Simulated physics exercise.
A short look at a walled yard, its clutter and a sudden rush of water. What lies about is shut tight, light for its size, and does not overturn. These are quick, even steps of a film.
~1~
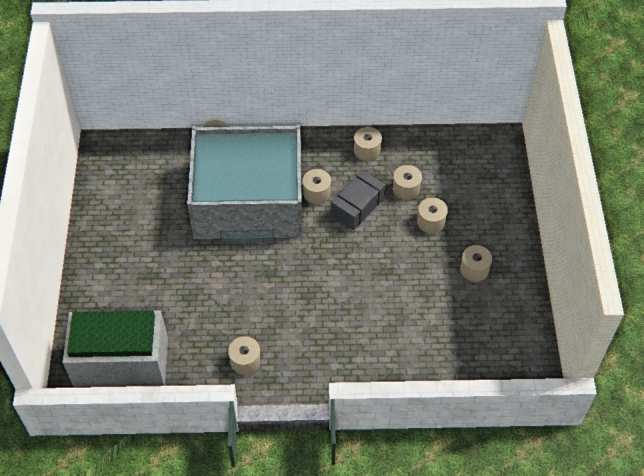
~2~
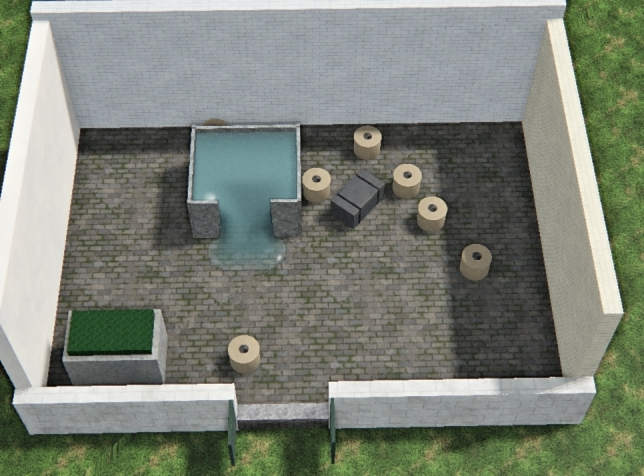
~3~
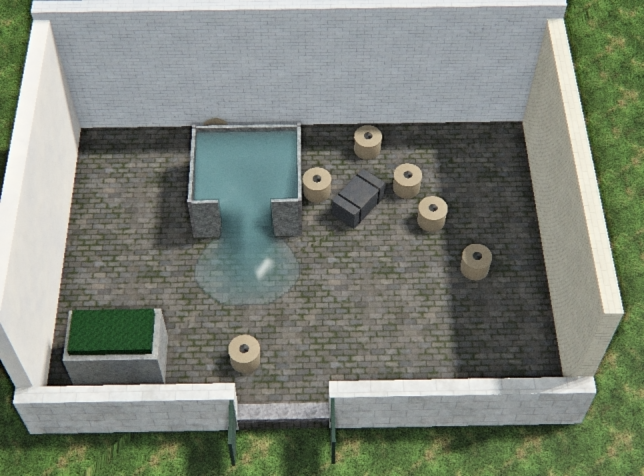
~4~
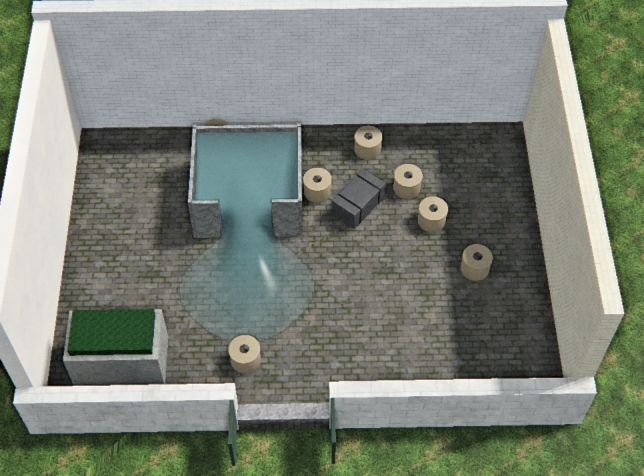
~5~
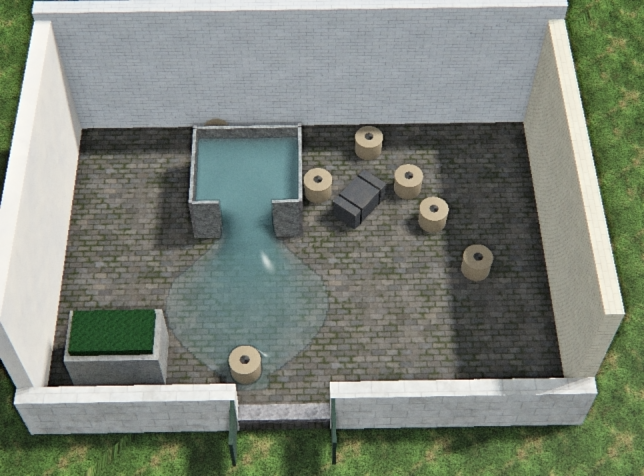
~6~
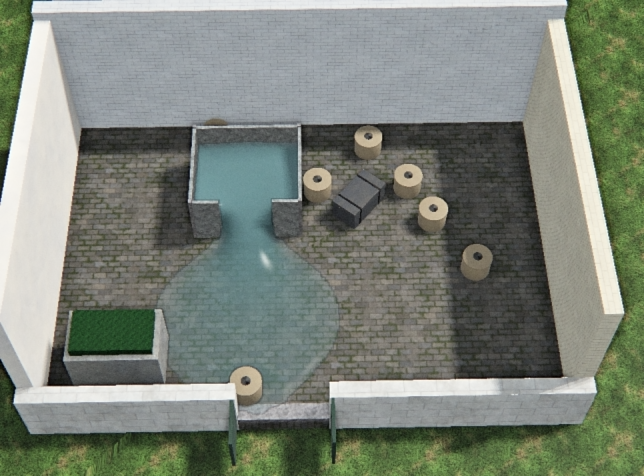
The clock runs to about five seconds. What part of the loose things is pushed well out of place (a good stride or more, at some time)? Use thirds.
It is under a third.
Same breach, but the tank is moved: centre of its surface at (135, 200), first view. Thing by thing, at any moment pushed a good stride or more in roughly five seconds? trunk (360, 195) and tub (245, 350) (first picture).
In that order: Never so far, pushed that far.
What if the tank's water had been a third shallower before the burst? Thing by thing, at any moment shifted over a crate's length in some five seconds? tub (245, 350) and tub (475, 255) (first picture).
One after the other: Moved that far, no.
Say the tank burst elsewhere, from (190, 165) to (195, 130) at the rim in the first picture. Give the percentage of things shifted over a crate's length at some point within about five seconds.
I make it 40 per cent.
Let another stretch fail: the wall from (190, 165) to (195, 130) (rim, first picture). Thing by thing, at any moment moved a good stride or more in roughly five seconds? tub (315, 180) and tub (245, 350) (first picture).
As listed: Under that, that far or more.
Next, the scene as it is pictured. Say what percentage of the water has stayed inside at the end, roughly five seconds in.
Close to 70 %.
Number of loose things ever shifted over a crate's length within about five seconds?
The number is 1.
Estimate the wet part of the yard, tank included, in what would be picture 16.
Some 40 per cent.
A moment on, 1 of 8 are well off their spots; 0 afloat.
Next, 1 of 8 are well off their spots; 0 afloat.
Later, 1 of 8 are well off their spots; 0 afloat.
In the end, 1 of 8 are well off their spots, and 1 have been at some point; 0 afloat.
